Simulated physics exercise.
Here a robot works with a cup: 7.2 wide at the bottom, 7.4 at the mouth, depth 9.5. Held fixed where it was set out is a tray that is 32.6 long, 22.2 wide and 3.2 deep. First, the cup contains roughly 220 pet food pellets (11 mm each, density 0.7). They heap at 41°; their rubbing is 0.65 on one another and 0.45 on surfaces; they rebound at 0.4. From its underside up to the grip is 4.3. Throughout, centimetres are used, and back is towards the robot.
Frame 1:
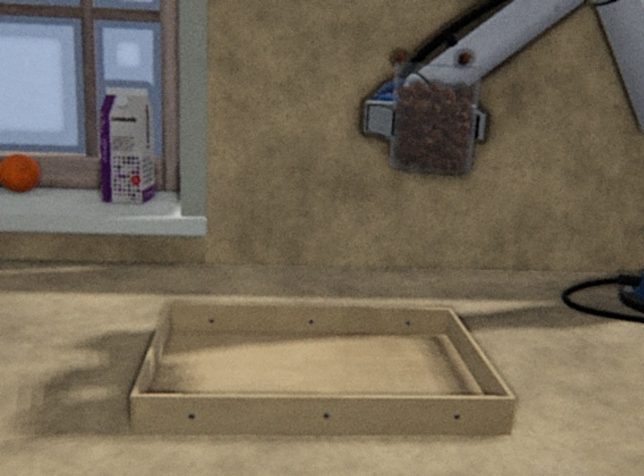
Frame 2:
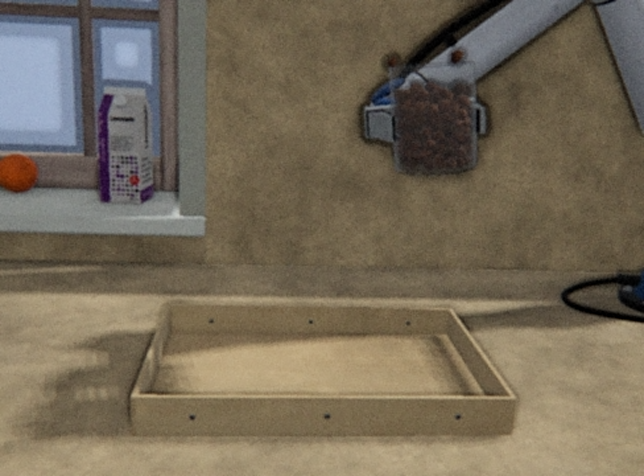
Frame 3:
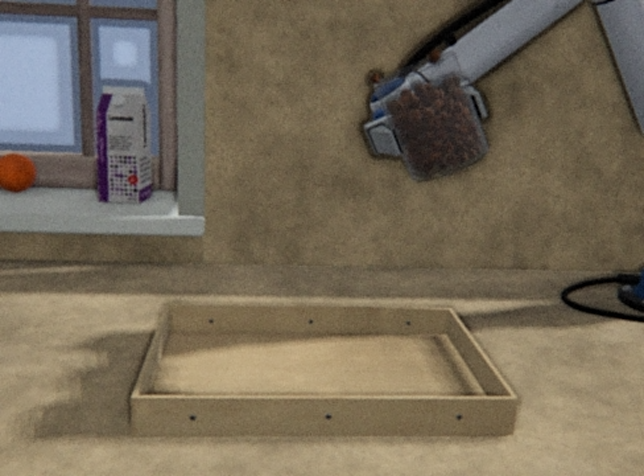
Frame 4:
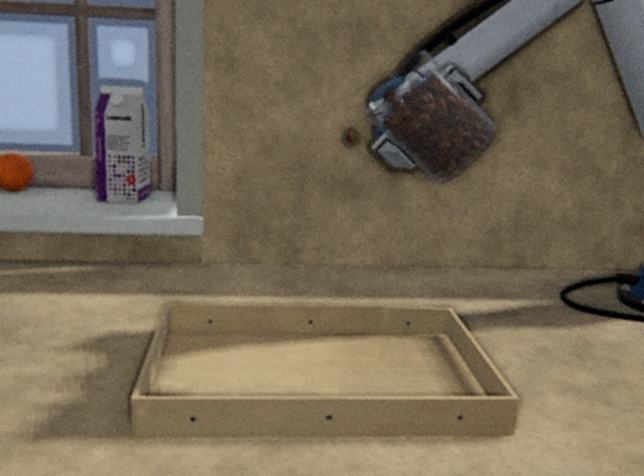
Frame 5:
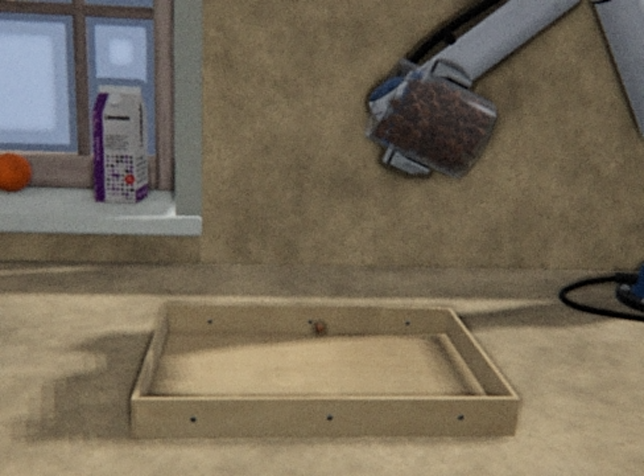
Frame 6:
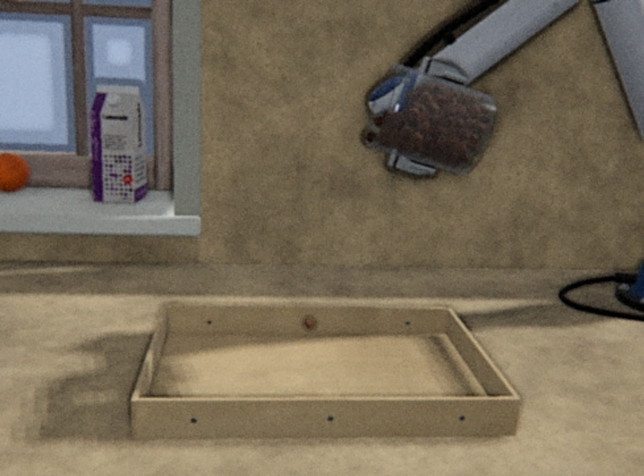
Robot arm tilting a clear cup of brown pellets to the left above a wooden tray, one pellet dropping into it.
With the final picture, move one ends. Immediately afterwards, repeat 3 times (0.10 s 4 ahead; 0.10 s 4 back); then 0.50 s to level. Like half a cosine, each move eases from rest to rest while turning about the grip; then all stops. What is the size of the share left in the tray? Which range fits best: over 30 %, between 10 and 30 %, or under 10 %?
The range that fits is over 30 %.
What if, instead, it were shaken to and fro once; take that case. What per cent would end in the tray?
25 %.
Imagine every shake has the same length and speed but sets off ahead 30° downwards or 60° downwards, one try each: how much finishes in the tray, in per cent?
25 and 10 %.
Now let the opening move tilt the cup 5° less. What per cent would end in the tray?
Around 40 in a hundred, I'd say.
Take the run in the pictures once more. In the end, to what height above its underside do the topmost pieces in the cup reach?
6.5 cm.
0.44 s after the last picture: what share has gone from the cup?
Share gone by then: Close to 35 %.
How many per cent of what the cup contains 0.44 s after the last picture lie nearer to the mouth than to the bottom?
Around 45 per cent of it.
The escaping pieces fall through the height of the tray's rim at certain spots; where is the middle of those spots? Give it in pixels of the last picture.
Close to pixel (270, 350).
Then, 0.44 s on, tilted 75° forward, highest piece 27 above the table; 141 in the cup, 49 in the tray, 32 in flight or on a rim.
Then, 0.88 s on, tilted 30° forward, highest piece 29 above the table; 107 in the tray, 106 in the cup, 7 on the table or floor, 2 in flight or on a rim.
Then, 1.30 s on, level, highest piece 29 above the table; 109 in the tray, 106 in the cup, 7 on the table or floor.
Then, 2.35 s on, level, highest piece 29 above the table; 109 in the tray, 106 in the cup, 7 on the table or floor.
In the end, 109 in the tray, 106 in the cup, 7 on the table or floor. That is 49 % in the tray.
